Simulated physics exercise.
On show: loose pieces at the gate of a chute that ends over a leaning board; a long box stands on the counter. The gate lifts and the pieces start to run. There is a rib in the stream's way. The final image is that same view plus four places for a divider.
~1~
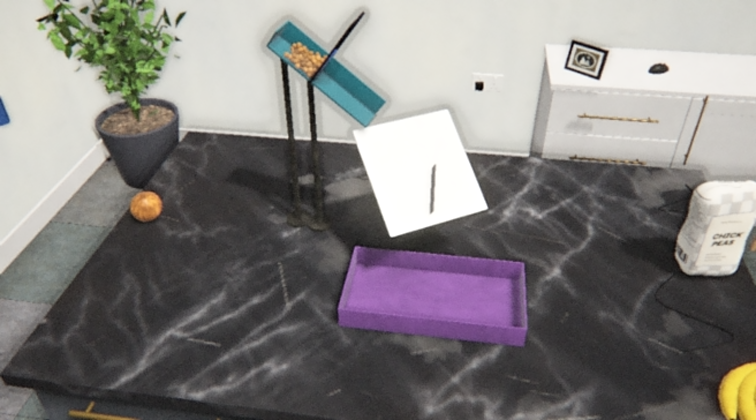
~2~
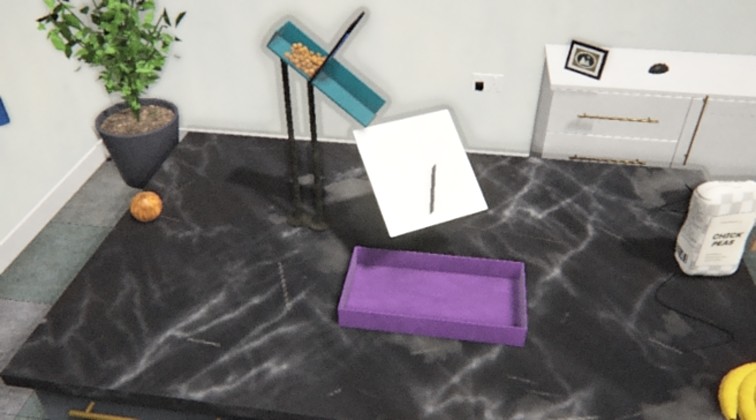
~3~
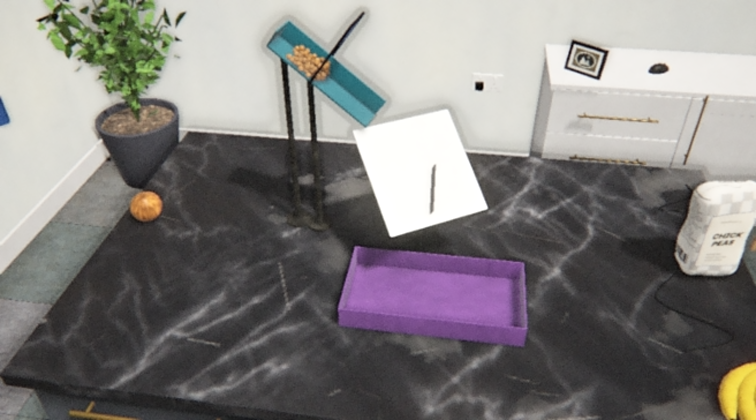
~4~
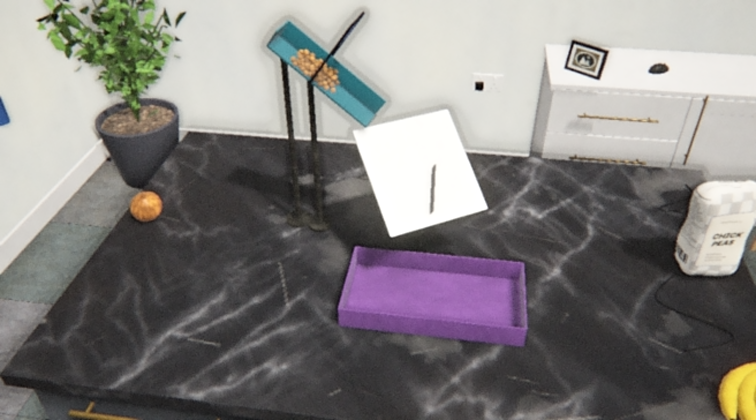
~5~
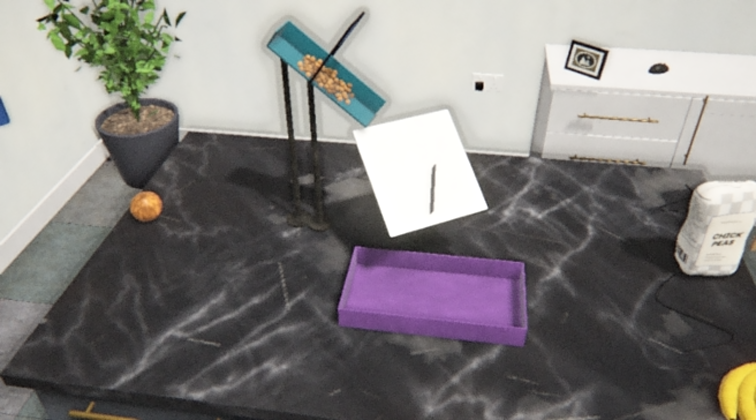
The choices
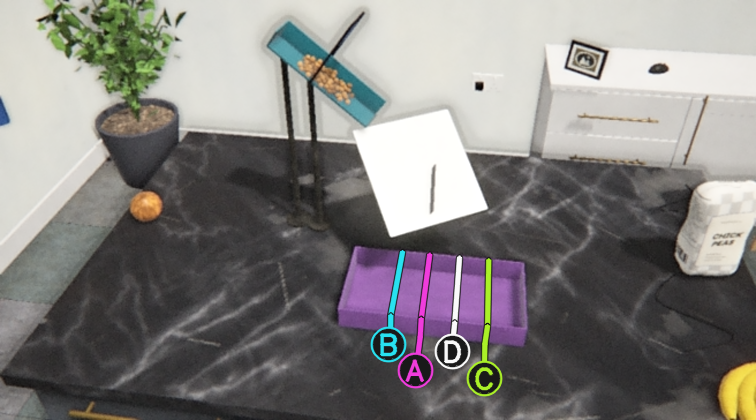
On a dark marble counter, roasted chickpeas slide partway down a tilted teal chute.
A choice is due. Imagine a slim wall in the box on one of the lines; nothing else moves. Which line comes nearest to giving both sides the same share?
Line A.
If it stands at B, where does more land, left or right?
More lands on the right.
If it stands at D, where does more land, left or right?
Left.
On the marked copy, line A crosses the front rim at (421, 318); line B crosses the front rim at (390, 314); line C crosses the front rim at (487, 325); line D crosses the front rim at (454, 321).
With A, of what is caught, roughly half on the left of the divider, roughly half on the right.
With B, of what is caught, not one piece on the left of the divider, every piece on the right.
With C, of what is caught, almost all on the left of the divider, just a few on the right.
With D, of what is caught, almost all on the left of the divider, about a tenth on the right.
